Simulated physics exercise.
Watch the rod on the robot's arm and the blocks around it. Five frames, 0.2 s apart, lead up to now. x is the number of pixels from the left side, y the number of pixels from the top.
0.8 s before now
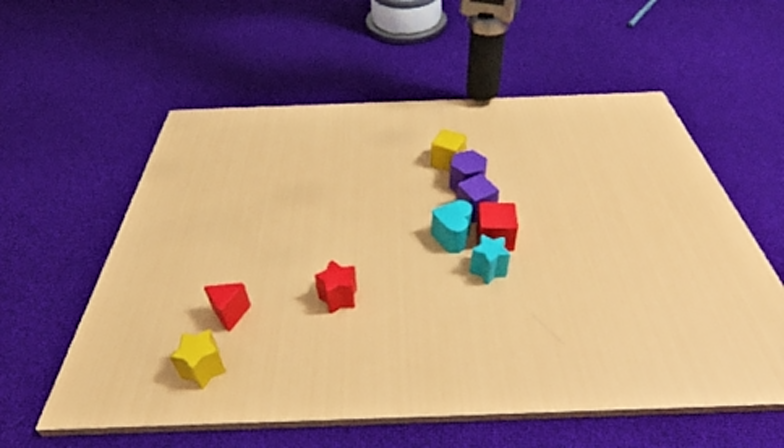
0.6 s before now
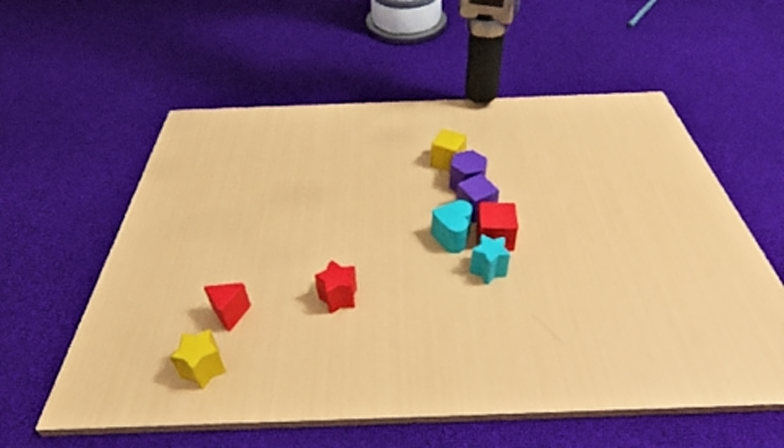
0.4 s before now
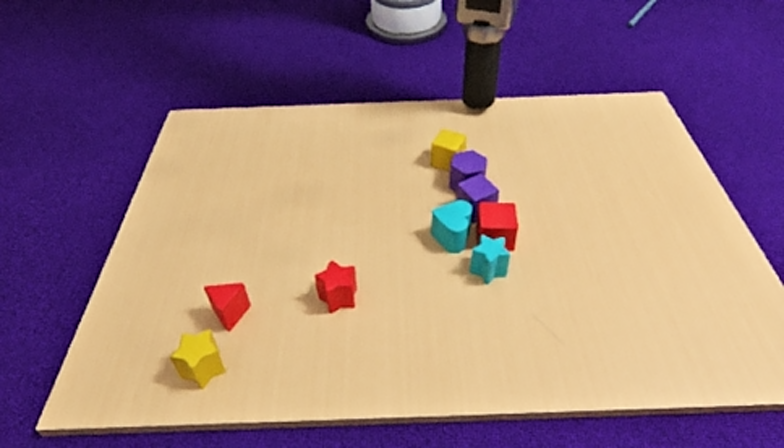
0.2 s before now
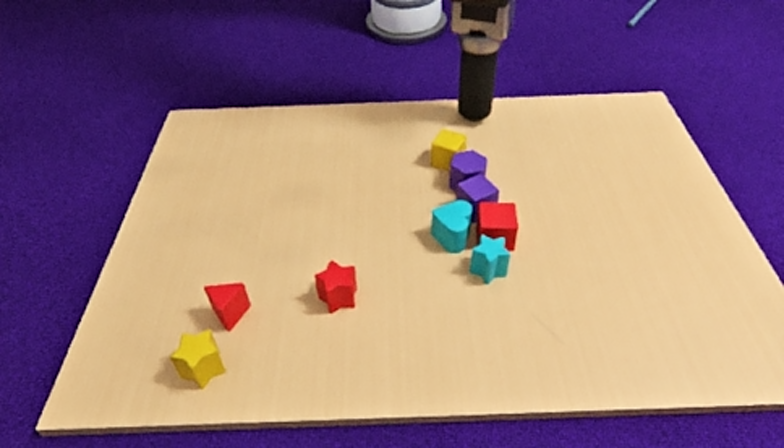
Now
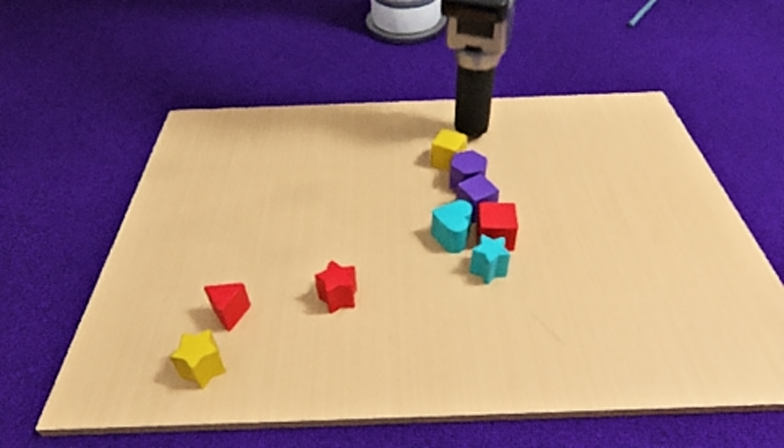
The black rod on the robot's arm starts at the far edge of the board, staying nearly still at first. It then moves a short way down and slightly left, nearing the yellow and purple blocks, while all the colourful blocks stay where they are.
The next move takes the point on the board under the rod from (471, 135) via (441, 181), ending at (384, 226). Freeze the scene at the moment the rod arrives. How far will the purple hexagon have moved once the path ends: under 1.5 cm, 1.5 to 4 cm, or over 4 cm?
Goes 1.5 to 4 cm.
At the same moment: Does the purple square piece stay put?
No - that is not the case.
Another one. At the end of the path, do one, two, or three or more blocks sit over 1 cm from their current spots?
I count three at least.
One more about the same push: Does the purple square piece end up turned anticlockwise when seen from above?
Going by the path, no.
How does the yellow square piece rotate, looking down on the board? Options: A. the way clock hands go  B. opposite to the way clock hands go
My answer is option A.
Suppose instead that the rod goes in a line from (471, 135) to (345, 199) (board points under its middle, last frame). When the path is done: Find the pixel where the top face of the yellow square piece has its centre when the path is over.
Its top centre is at about (430, 161).
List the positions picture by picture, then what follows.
The first frame shows rod tip at (482, 93); block tops, yellow square piece at (449, 139); purple hexagon at (469, 161); purple square piece at (478, 186); red square piece at (498, 214).
The second frame shows rod at (481, 95); blocks unchanged.
The third frame shows rod at (478, 101); blocks unchanged.
The fourth frame shows rod at (475, 112); blocks unchanged.
The fifth frame shows rod at (471, 128); yellow square piece at (449, 139); purple hexagon at (469, 161); purple square piece at (478, 186); red square piece at (498, 214).
What follows on the original path. One third of the way, rod at (453, 158); yellow square piece at (430, 157), turned 20° clockwise; purple hexagon at (470, 163).
Two thirds of the way, rod at (425, 190); yellow square piece at (395, 187), turned 45° clockwise; purple hexagon at (468, 180), turned 90° anticlockwise; purple square piece at (496, 201), turned 30° clockwise; red square piece at (507, 226).
At the end, rod at (383, 219); yellow square piece at (350, 218), turned 40° clockwise; purple hexagon at (468, 180), turned 90° anticlockwise; purple square piece at (496, 201), turned 30° clockwise; red square piece at (507, 226).
